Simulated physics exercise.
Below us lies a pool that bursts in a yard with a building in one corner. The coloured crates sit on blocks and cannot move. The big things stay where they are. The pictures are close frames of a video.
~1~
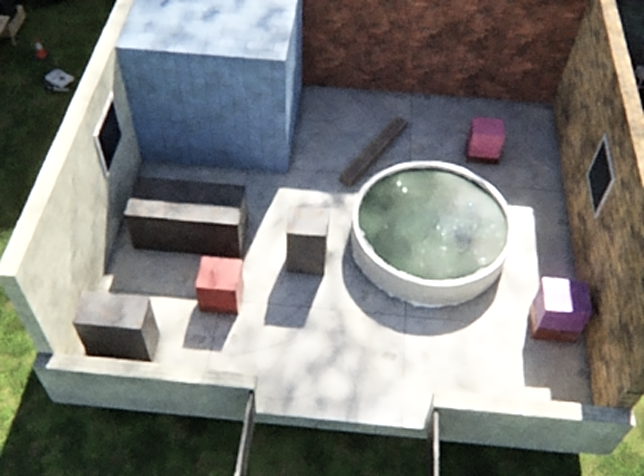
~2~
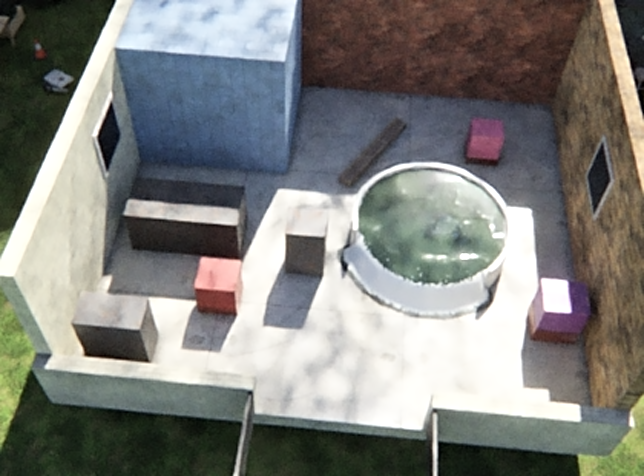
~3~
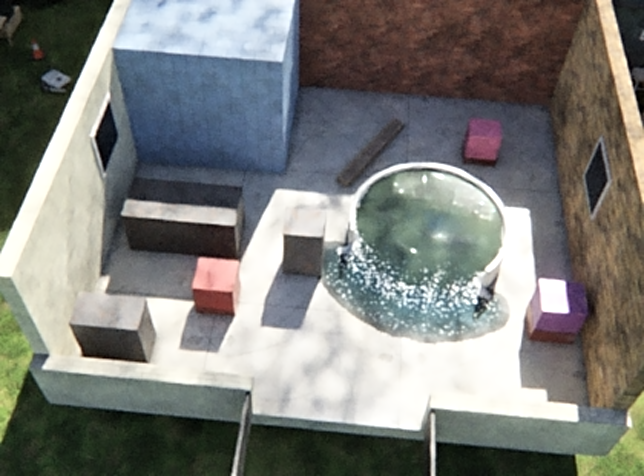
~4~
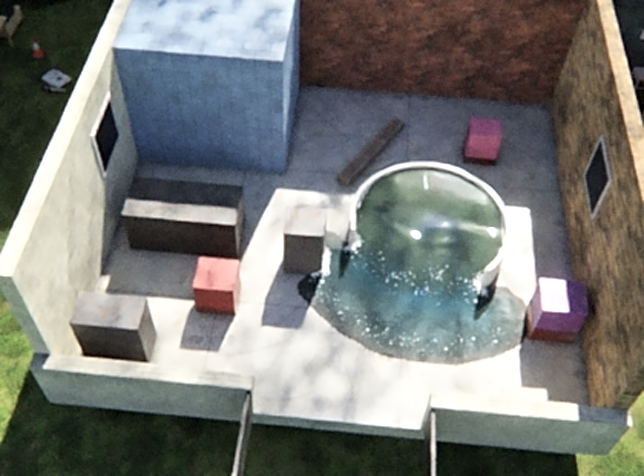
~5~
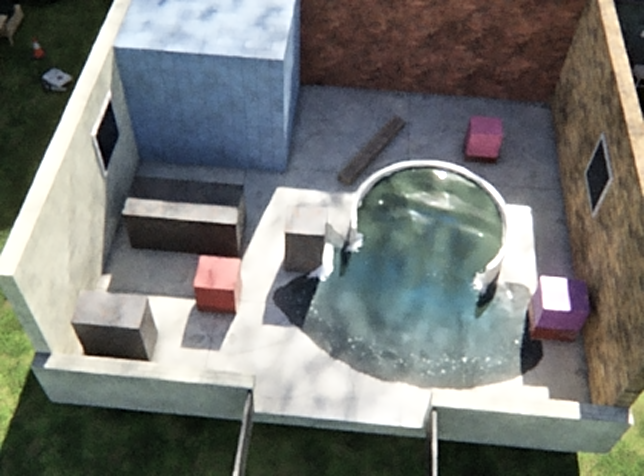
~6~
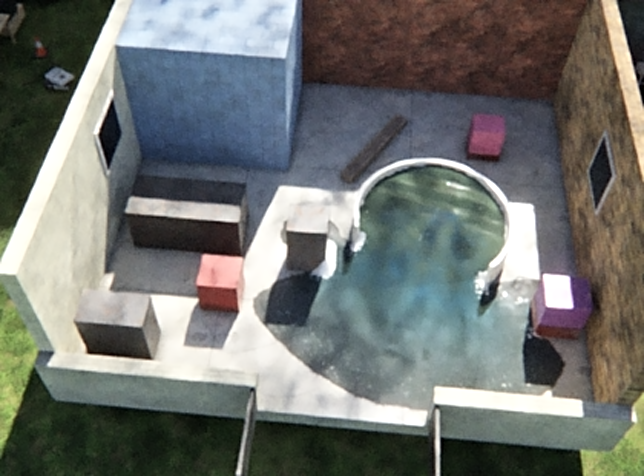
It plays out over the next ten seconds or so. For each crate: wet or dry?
In the end: The purple crate escapes dry; the pink crate escapes dry; the red crate escapes dry.
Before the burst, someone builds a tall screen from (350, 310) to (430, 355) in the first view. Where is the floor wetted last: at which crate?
The crate marked pink.
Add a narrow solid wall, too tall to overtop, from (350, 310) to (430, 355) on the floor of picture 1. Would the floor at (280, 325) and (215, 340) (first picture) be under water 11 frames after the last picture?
In turn: Covered, flooded.
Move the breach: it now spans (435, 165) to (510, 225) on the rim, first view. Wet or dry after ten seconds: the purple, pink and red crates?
In short: The purple crate escapes it, the pink crate gets wet, the red crate escapes it.
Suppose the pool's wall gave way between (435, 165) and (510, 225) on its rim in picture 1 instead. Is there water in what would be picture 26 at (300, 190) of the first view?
There: Dry.
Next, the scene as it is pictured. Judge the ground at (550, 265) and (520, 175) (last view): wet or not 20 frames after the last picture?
One after the other: Awash, no water.
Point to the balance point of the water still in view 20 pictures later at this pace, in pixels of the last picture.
Near (388, 314).
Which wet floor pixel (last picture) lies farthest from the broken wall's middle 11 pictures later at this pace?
At about (71, 377).
A moment on, water covers 35 % of the floor; the purple crate water round its plinth, the pink crate not reached, the red crate water round its plinth.
Next, water covers 35 % of the floor; the purple crate water round its plinth, the pink crate not reached, the red crate water round its plinth.
Then, water covers 40 % of the floor; the purple crate water round its plinth, the pink crate not reached, the red crate water round its plinth.
Later, water covers 55 % of the floor; the purple crate water round its plinth, the pink crate water round its plinth, the red crate water round its plinth.
In the end, water covers 70 % of the floor; the purple crate stayed above the water, the pink crate stayed above the water, the red crate stayed above the water.
